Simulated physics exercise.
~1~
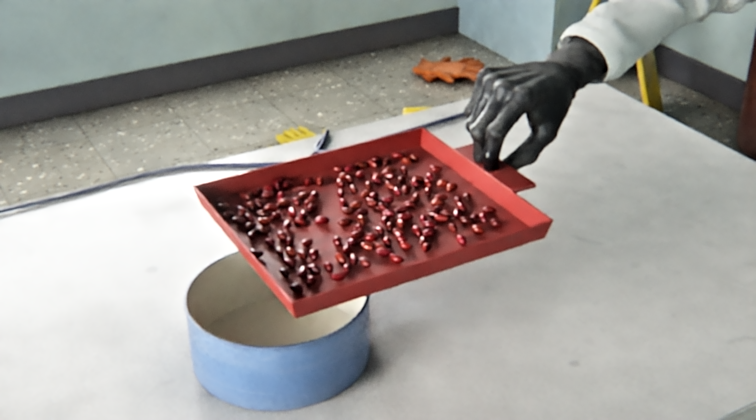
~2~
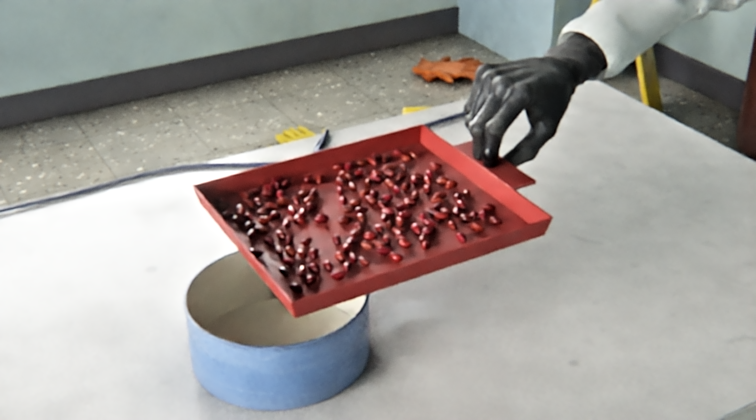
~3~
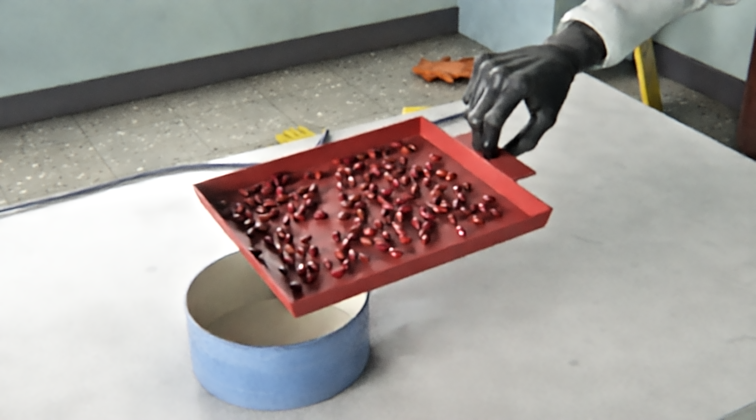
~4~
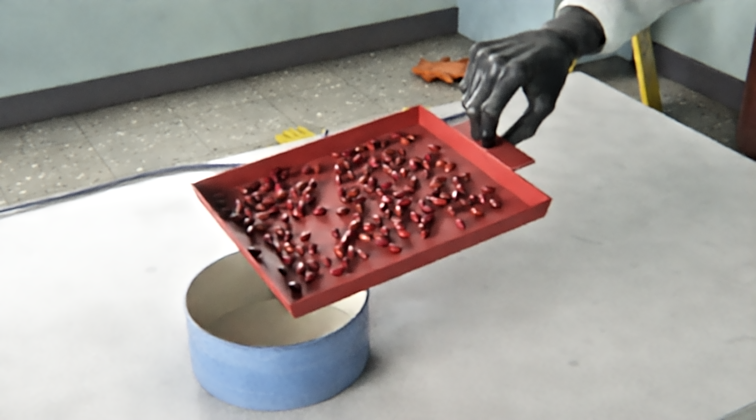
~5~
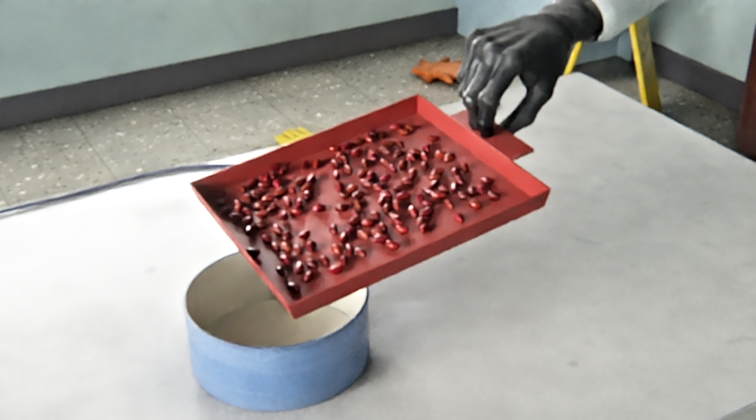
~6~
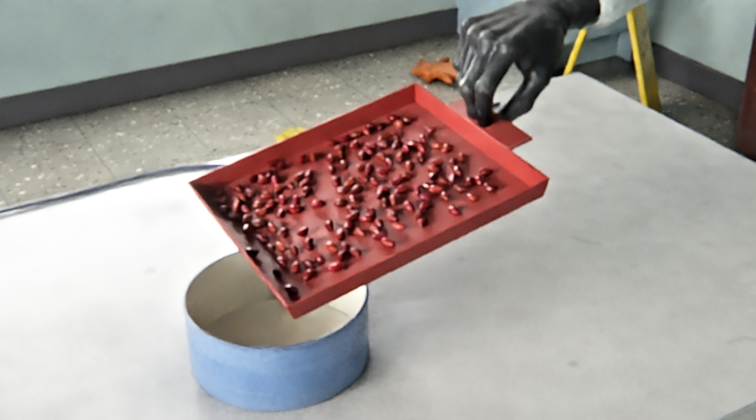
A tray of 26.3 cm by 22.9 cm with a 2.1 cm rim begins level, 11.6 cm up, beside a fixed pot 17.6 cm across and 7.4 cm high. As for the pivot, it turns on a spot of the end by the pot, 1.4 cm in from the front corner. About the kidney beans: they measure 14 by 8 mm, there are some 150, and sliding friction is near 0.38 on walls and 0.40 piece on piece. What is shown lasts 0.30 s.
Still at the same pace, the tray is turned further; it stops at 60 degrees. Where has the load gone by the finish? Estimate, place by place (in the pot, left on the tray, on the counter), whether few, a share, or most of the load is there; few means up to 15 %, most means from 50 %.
My estimate: Pot: Few, tray: Most, counter: Few.
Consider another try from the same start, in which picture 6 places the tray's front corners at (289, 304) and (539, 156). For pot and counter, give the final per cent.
That works out as pot 0 and counter 25.
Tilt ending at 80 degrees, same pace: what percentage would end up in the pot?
About 20 in a hundred would end up in the pot.
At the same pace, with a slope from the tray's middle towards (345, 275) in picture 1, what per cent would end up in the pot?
Near 0 percent, give or take.
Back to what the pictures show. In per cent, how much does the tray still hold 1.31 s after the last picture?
I'd put it at roughly 95 per cent.
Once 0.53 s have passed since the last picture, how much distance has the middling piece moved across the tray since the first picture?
Roughly 8 cm.
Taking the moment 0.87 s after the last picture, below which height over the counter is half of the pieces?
Some 16 cm.
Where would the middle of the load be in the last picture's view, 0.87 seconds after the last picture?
Roughly pixel (251, 229).
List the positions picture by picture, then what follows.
In the first picture, tray tilt 0 degrees, front corners at (295, 298) and (546, 219); middle of the pieces at (361, 213); pot at (277, 291).
In the second picture, tray tilt 1 degrees, front corners at (294, 298) and (545, 216); middle of the pieces at (361, 211).
In the third picture, tray tilt 3 degrees, front corners at (294, 298) and (545, 208); middle of the pieces at (360, 206).
In the fourth picture, tray tilt 5 degrees, front corners at (293, 299) and (544, 198), lowest corner left front; middle of the pieces at (359, 201).
In the fifth picture, tray tilt 8 degrees, front corners at (291, 300) and (543, 188), lowest corner left front; middle of the pieces at (358, 196).
In the sixth picture, tray tilt 11 degrees, front corners at (290, 301) and (542, 178), lowest corner left front; middle of the pieces at (357, 190); pot at (276, 292).
Then, 0.53 s after the last picture, tilt 34 degrees; the tray holds 100 %, the pot 0 %.
Then, 0.87 s after the last picture, tilt 50 degrees; the tray holds 100 %, the pot 0 %.
Then, 1.31 s after the last picture, tilt 60 degrees; the tray holds 95 %, the pot 0 %.
In the end, pot 0 %, tray 95 %, counter 5 %.
